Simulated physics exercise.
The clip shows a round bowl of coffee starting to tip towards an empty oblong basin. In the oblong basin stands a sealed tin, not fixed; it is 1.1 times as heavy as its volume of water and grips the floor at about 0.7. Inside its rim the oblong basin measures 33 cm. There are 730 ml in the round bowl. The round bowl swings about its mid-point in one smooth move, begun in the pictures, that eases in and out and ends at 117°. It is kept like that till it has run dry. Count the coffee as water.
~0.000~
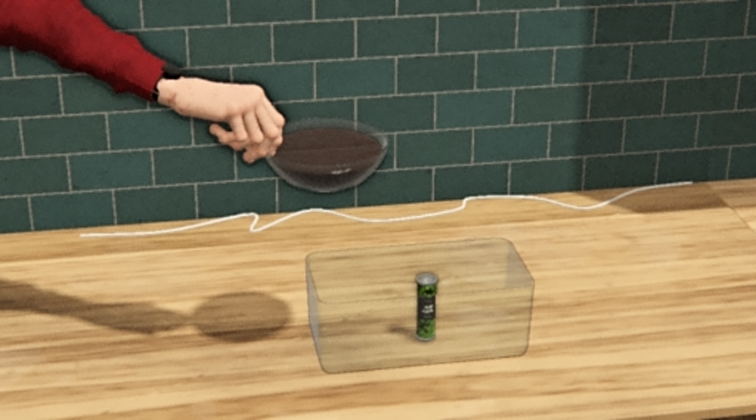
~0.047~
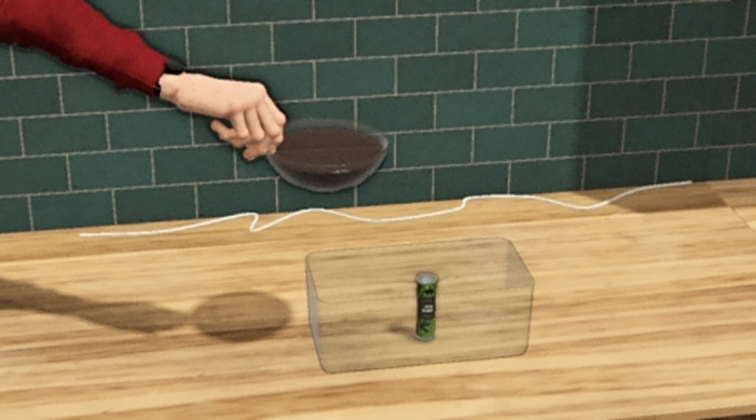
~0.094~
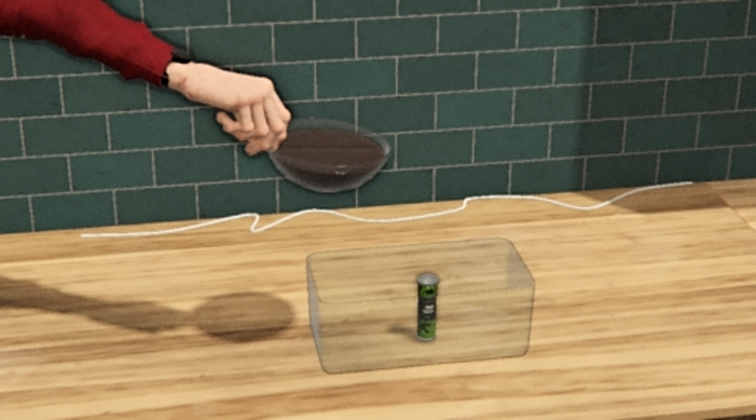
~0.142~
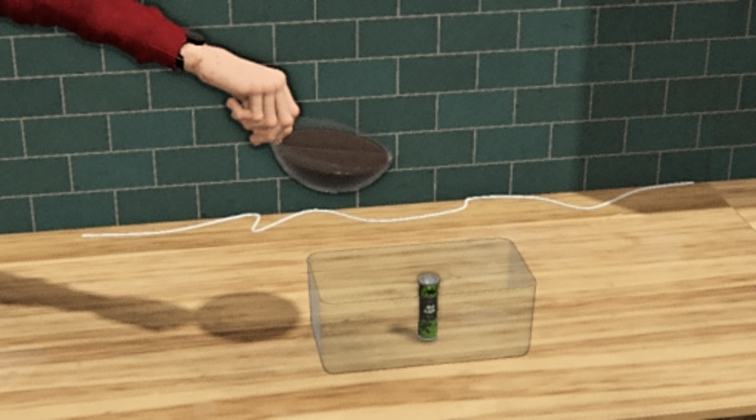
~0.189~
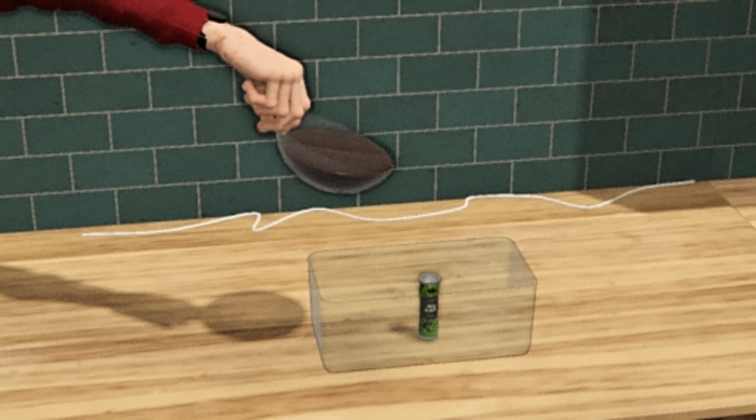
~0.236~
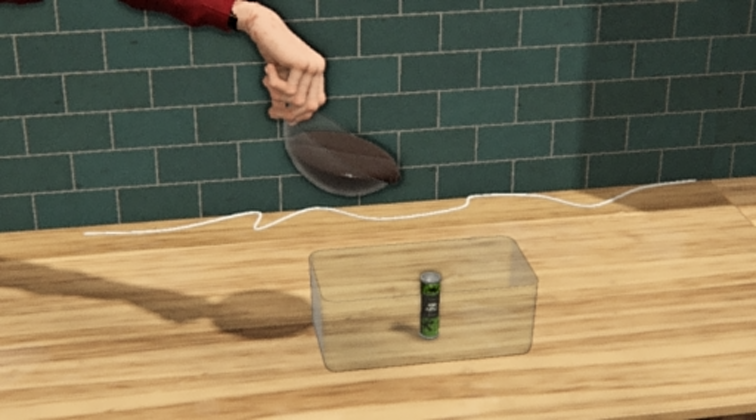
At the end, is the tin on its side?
The tin goes over.
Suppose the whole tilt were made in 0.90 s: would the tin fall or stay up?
Then it stays up.
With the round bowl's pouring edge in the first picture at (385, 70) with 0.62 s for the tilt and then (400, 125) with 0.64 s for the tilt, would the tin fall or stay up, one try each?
First it remains upright; then it keeps standing.
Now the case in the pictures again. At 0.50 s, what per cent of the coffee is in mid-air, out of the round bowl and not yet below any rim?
Some 30 per cent.
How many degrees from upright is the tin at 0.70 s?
About 10°.
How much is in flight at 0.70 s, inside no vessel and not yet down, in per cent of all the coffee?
Near 4 in a hundred.
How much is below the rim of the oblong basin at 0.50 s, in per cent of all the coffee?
Some 70 per cent.
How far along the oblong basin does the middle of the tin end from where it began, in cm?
Some 8.0 cm.
Then, 0.50 s in, the tilt is 107° and 0 per cent is still to pour; the tin stands where it began.
Then, 0.70 s in, the tilt is 117° and 0 per cent is still to pour; the tin leans 11°.
Then, 0.90 s in, the tilt is 117° and 0 per cent is still to pour; the tin leans 14°.
Then, 1.12 s in, the tilt is 117° and 0 per cent is still to pour; the tin leans 18°.
Finally, the tin lies on its side.
